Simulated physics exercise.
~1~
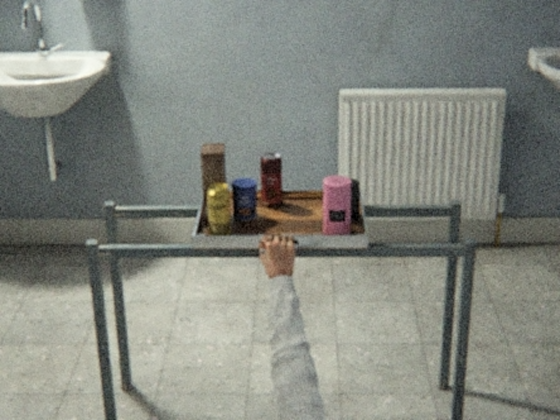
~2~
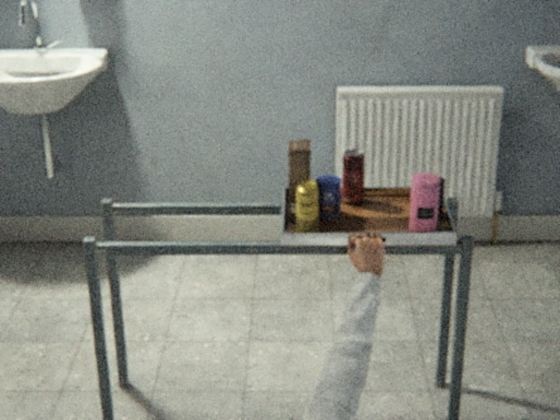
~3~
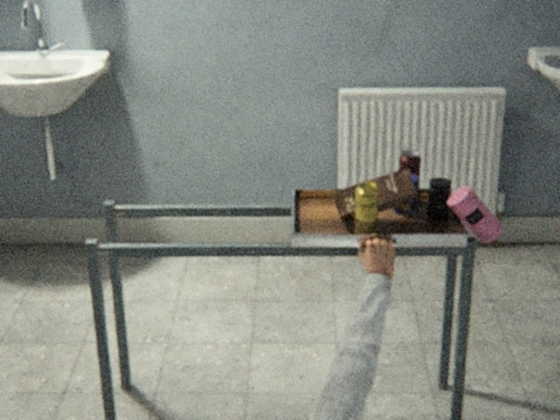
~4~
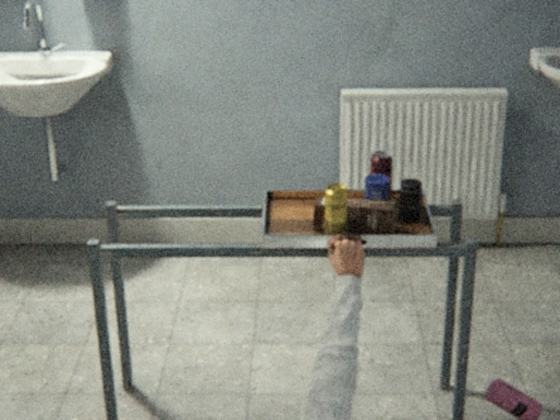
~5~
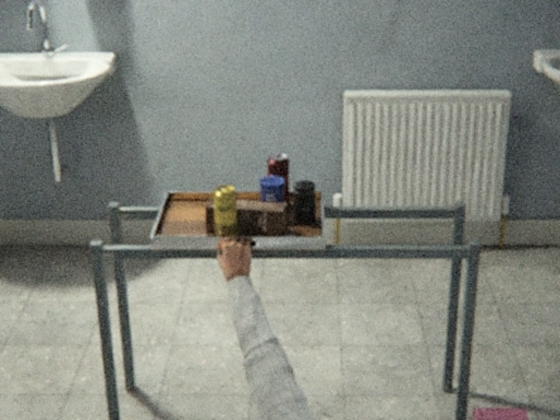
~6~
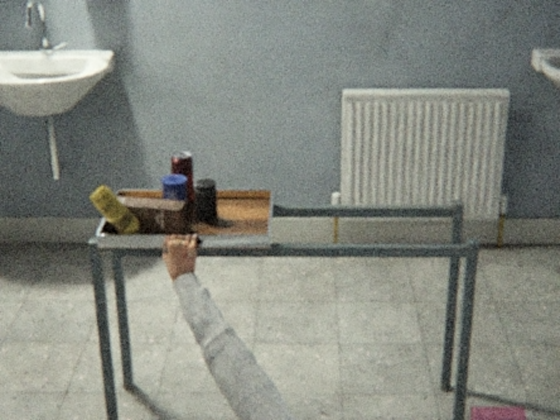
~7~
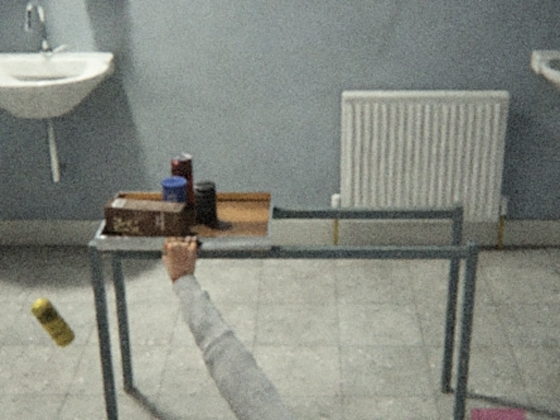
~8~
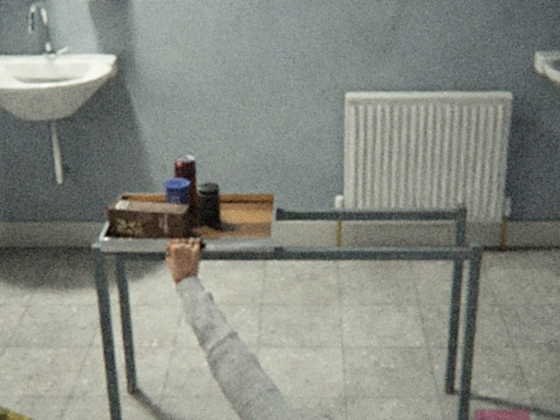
In a tiled room with sinks and a radiator, a hand slid a tray of containers right along a rack, toppling a brown carton and spilling a pink jar, then left, where a yellow can fell off too, leaving three containers upright.
